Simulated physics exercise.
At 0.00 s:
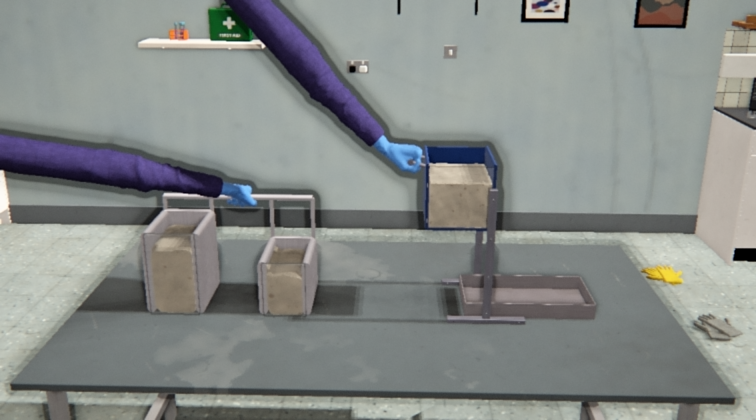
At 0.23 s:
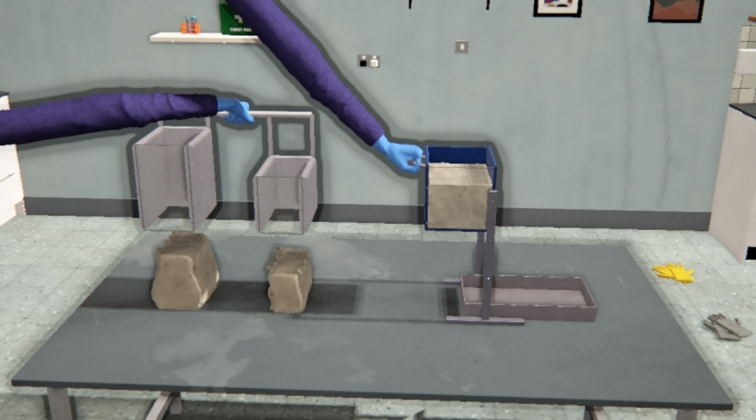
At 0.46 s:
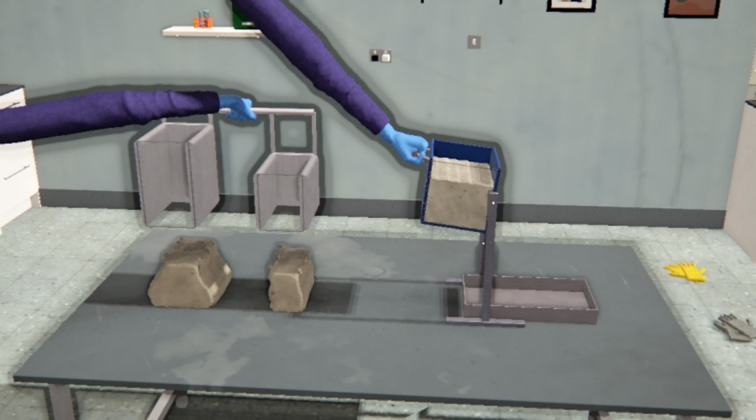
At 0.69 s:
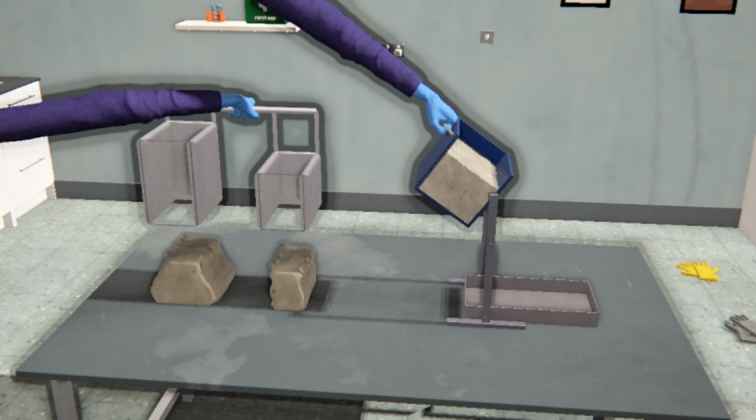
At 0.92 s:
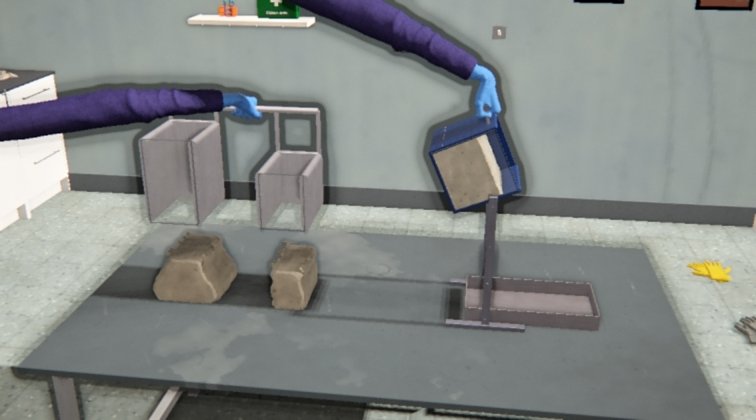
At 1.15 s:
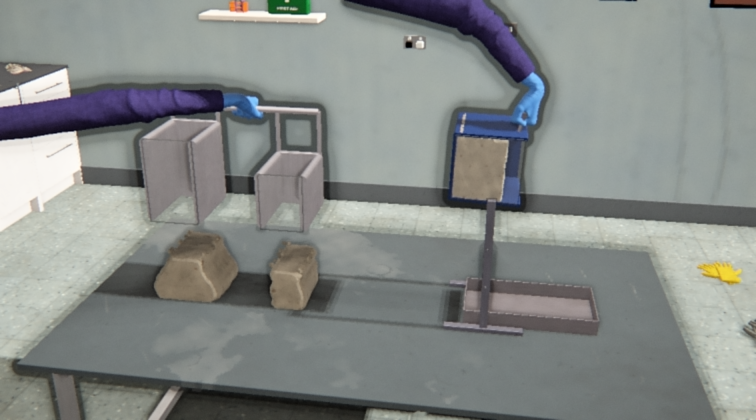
We see gloved hands lift open moulds off two clay blocks on a table, the larger left one slumping lower and wider, while another hand turns a blue tub of clay clockwise onto its side, the clay staying inside.
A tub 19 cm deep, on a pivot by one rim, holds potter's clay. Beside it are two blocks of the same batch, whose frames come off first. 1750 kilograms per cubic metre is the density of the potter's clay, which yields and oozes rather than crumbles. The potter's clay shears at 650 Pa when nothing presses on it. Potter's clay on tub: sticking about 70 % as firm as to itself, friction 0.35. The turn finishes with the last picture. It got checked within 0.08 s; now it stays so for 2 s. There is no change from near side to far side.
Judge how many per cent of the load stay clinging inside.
I would put it at about 73 percent.
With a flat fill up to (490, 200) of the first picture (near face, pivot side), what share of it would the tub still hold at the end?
Result: Approx. 100 % remaining in tub.
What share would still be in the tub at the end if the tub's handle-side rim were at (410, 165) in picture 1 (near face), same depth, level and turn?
The tub would end up holding some 50 % of it.
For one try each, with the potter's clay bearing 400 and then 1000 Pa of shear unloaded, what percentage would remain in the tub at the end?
First 60 %, second 100 %.
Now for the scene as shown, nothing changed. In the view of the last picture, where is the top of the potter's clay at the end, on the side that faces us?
About (505, 164).
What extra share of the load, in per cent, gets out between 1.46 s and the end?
About 25 %.
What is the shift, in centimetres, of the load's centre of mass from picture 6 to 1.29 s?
2 cm.
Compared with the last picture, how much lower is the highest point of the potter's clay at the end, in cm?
About 7 cm.
By 1.29 s, the tub is at 92 degrees and holds 100 %.
By 1.46 s, the tub is at 92 degrees and holds 100 %.
By 1.63 s, the tub is at 92 degrees and holds 95 %.
By 1.80 s, the tub is at 92 degrees and holds 91 %.
By 3.15 s, at the end, the tub is at 92 degrees and holds 73 %.
